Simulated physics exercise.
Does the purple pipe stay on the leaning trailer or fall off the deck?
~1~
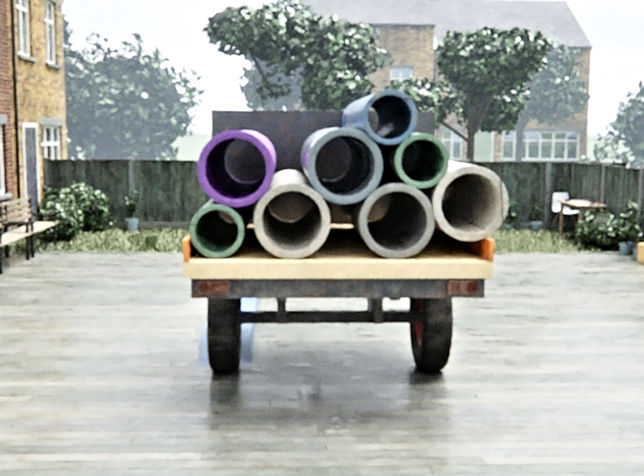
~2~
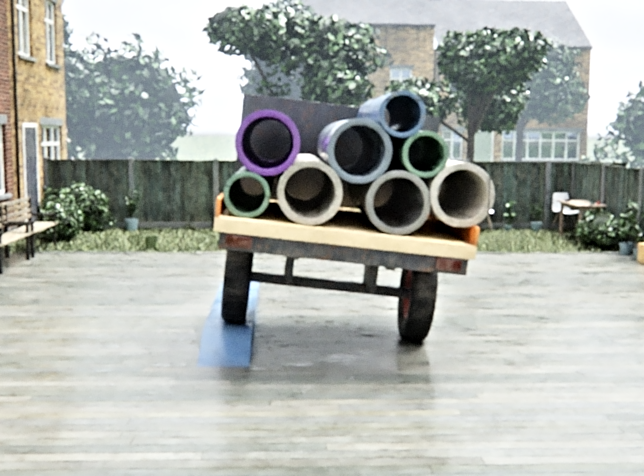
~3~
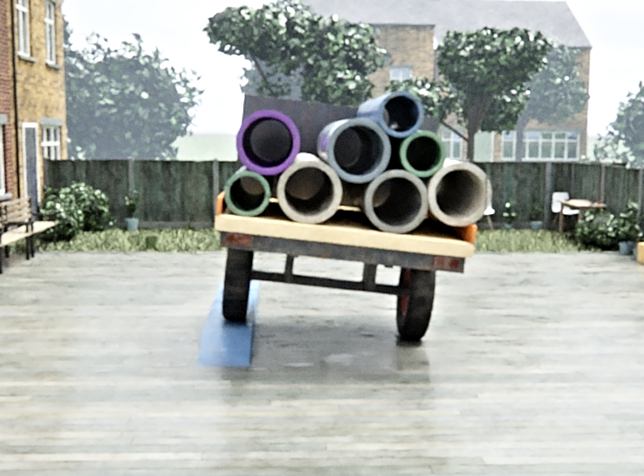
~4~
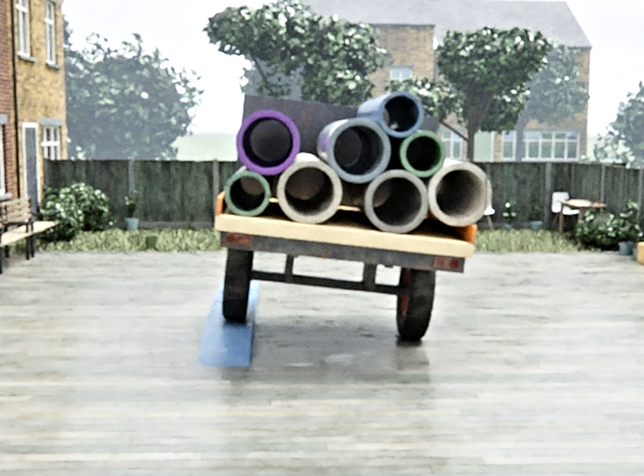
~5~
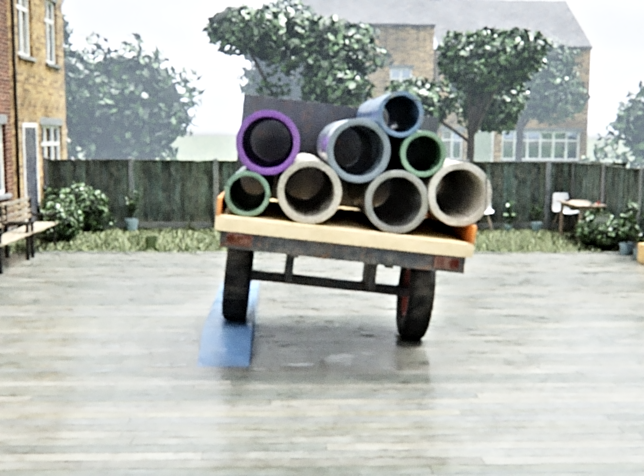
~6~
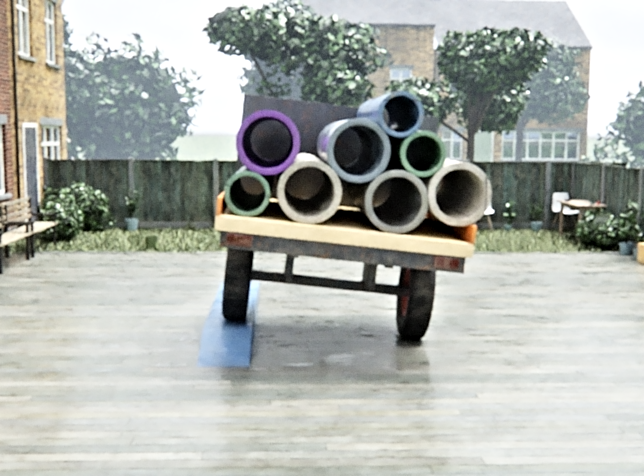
The purple pipe stays on the trailer. It is still resting on top of other pipes at the left of the stack, with the deck leaning to the right.
